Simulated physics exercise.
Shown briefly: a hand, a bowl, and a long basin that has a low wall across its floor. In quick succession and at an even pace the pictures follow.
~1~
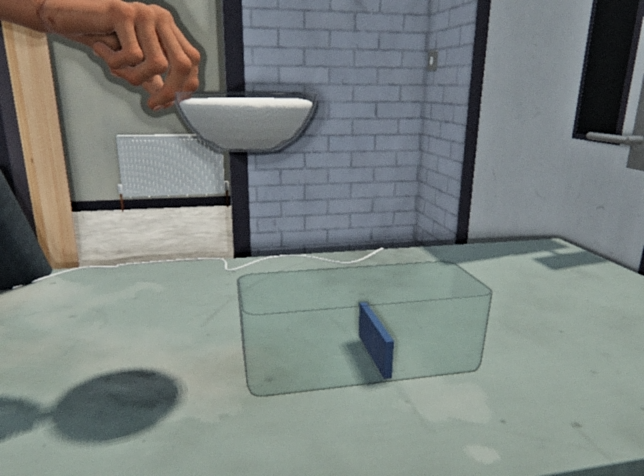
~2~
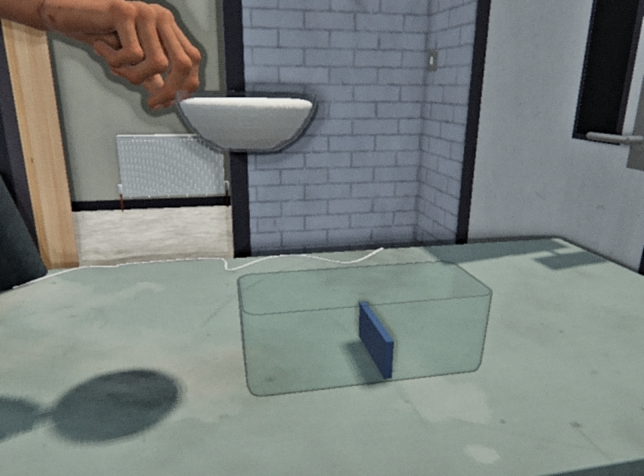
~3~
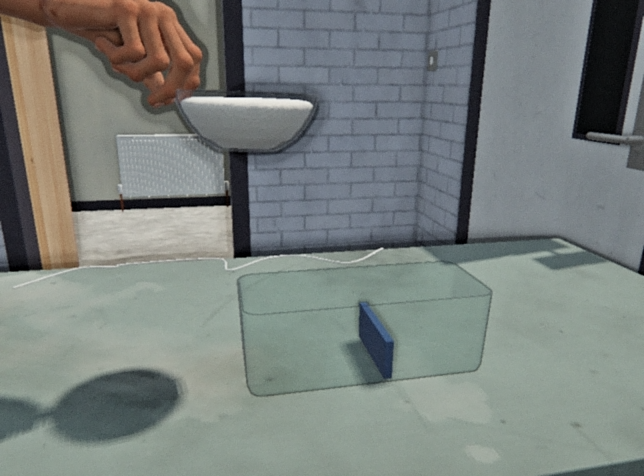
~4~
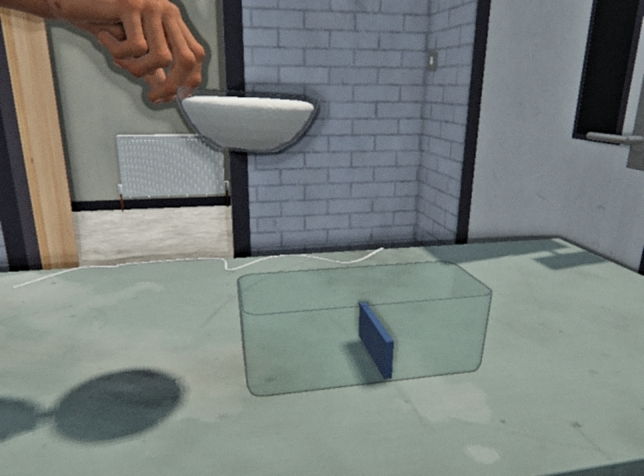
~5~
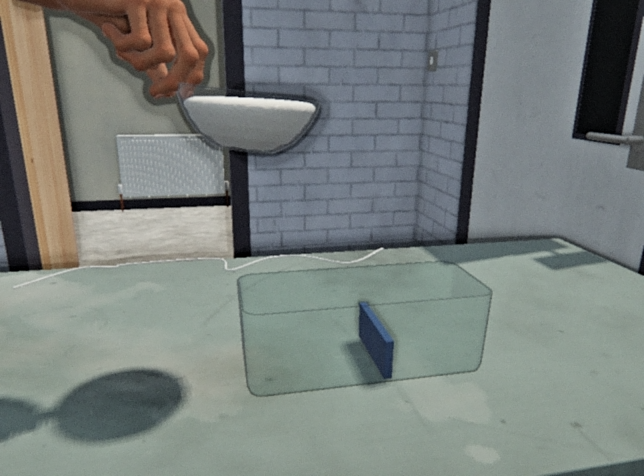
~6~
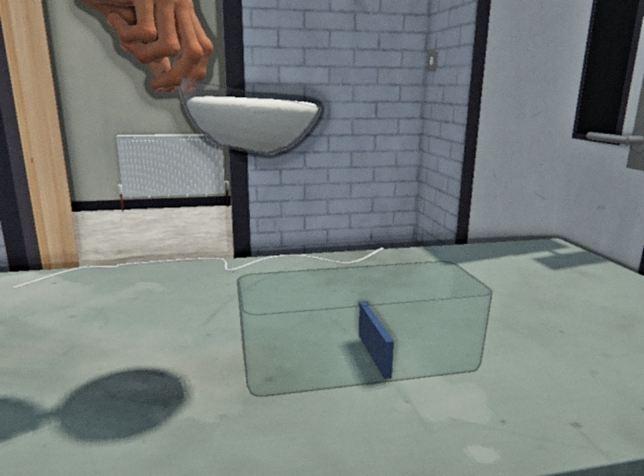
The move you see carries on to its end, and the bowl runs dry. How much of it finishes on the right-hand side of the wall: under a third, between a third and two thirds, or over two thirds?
Falls in the midrange.
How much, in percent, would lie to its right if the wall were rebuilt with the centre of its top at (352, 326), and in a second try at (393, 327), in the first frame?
That'd be about 75 percent for the first and about 10 percent for the other.
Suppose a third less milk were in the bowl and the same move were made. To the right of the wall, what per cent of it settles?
Roughly 15 %.
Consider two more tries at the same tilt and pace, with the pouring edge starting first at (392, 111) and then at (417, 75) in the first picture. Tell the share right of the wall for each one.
It would come to near 95 per cent, and then near 70 per cent.
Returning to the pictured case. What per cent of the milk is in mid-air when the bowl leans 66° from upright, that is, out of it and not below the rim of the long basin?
Something like 50 per cent of it.
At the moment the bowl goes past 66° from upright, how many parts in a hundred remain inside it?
About 25 % remains.
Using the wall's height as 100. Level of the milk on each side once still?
About 30 on the left and about 30 on the right.
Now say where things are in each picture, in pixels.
The first picture shows tilt 0°; pouring edge (316, 95); surface from (179, 102) to (311, 101); the long basin's rim runs from (240, 295) to (472, 277); the wall's top is at (375, 322).
The second picture shows tilt 0°; pouring edge (316, 95); surface from (179, 101) to (311, 103).
The third picture shows tilt 2°; pouring edge (316, 97); surface from (180, 101) to (311, 104).
The fourth picture shows tilt 4°; pouring edge (317, 100); surface from (182, 99) to (312, 104).
The fifth picture shows tilt 7°; pouring edge (318, 104); surface from (184, 99) to (314, 105).
The sixth picture shows tilt 11°; pouring edge (319, 109); surface from (186, 100) to (316, 105).
A moment on, the tilt is 66° and 27 per cent is still to pour, 10 is left of the wall and 15 right of it.
Next, the tilt is 102° and 0 per cent is still to pour, 49 is left of the wall and 46 right of it.
Then the tilt is 110° and 0 per cent is still to pour, 52 is left of the wall and 46 right of it.
Later the tilt is 110° and 0 per cent is still to pour, 52 is left of the wall and 46 right of it.
In the end 52 per cent lies left of the wall, 46 right of it and 3 outside.
